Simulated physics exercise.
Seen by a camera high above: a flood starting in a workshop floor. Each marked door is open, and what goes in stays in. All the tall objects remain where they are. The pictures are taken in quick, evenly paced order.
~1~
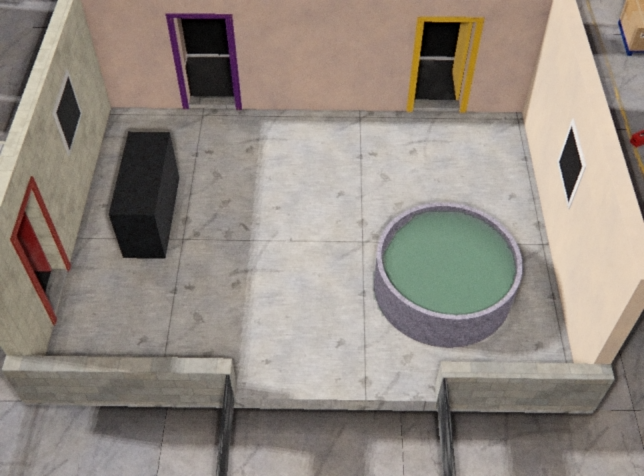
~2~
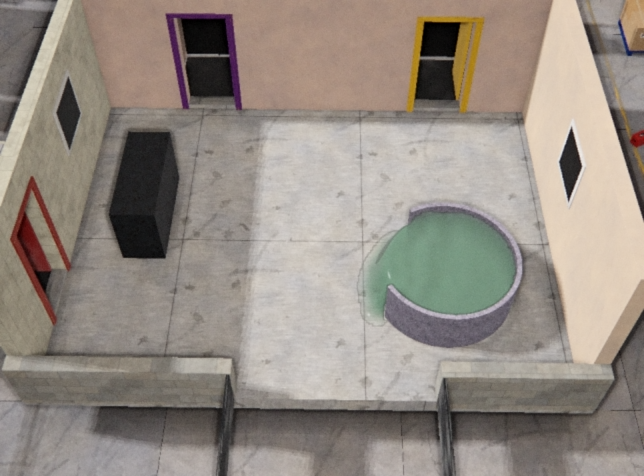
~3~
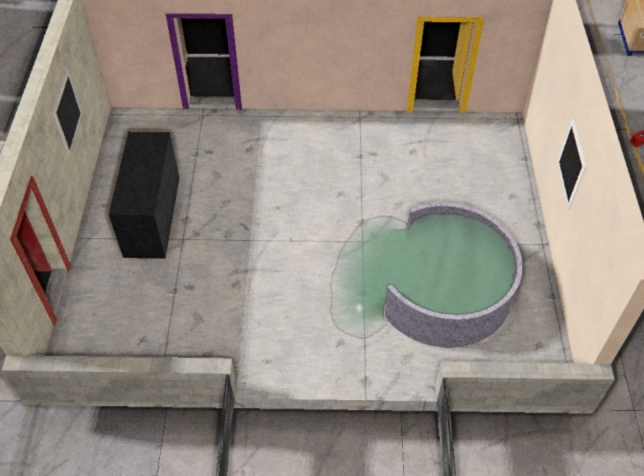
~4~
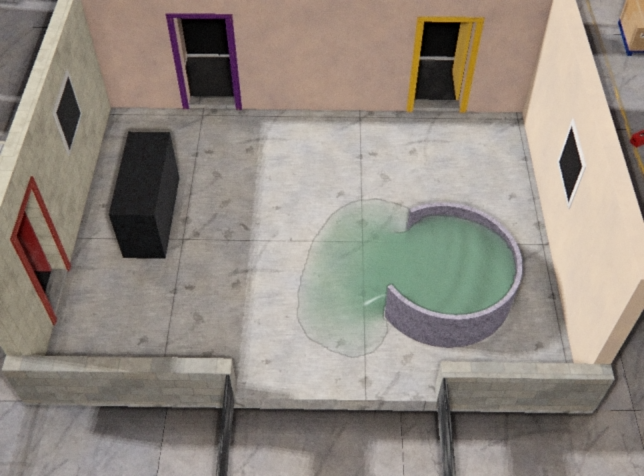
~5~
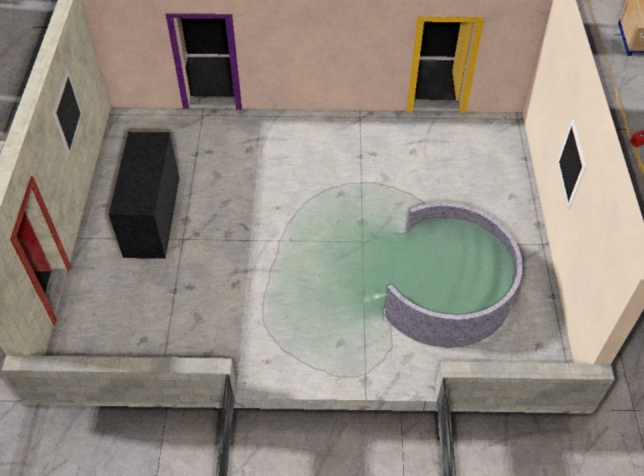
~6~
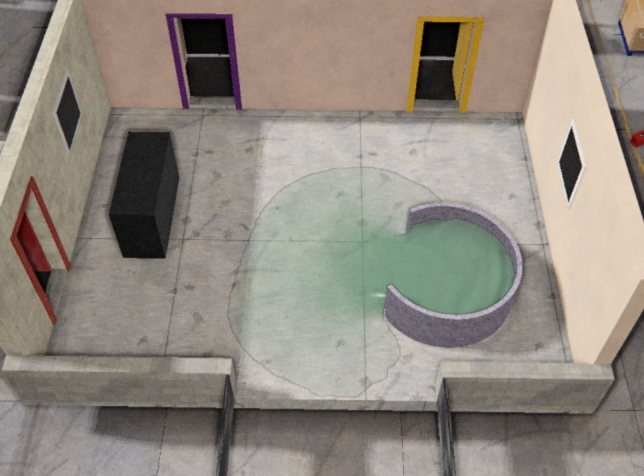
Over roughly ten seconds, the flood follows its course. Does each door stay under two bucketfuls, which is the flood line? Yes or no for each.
Purple door - no, it floods; red door - no, it floods; yellow door - yes, stays under.
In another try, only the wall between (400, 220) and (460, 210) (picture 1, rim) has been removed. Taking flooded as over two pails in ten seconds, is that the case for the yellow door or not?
I reckon the yellow door crosses the line.
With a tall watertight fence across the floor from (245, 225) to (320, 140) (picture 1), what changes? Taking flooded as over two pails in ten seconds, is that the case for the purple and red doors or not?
Note - purple: Short of threshold; red: Past threshold.
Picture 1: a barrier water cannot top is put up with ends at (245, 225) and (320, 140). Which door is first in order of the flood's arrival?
First: The one in red.
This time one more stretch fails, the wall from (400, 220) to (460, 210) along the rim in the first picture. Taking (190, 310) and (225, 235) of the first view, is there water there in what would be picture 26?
Untouched; untouched.
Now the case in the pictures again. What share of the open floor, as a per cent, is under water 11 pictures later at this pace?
It comes to 60 per cent.
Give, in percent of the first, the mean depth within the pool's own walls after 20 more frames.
I'd put it close to 20 percent.
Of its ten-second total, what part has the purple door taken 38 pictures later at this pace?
I'd put it at about 95 per cent.
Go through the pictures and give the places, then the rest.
The first picture shows the round pool at (449, 261) is whole and still.
In the second picture, water pours out at (381, 264) and has run to (374, 322).
In the third picture, water pours out at (381, 266) and has run to (355, 331).
In the fourth picture, the front is at (315, 334), out from the gap at (381, 267).
In the fifth picture, water pours out at (381, 268) and has run to (280, 337).
In the sixth picture, the front is at (241, 333), out from the gap at (381, 268).
A moment on, water covers 50 % of the floor; the purple door not reached, the red door not reached, the yellow door not reached.
Next, water covers 60 % of the floor; the purple door wet at the sill, nothing in, the red door under two buckets in, the yellow door not reached.
Then, water covers 60 % of the floor; the purple door over two buckets in, the red door far over two buckets in, the yellow door wet at the sill, nothing in.
Later, water covers 65 % of the floor; the purple door far over two buckets in, the red door far over two buckets in, the yellow door wet at the sill, nothing in.
In the end, water covers 90 % of the floor; the purple door far over two buckets in, the red door far over two buckets in, the yellow door wet at the sill, nothing in.
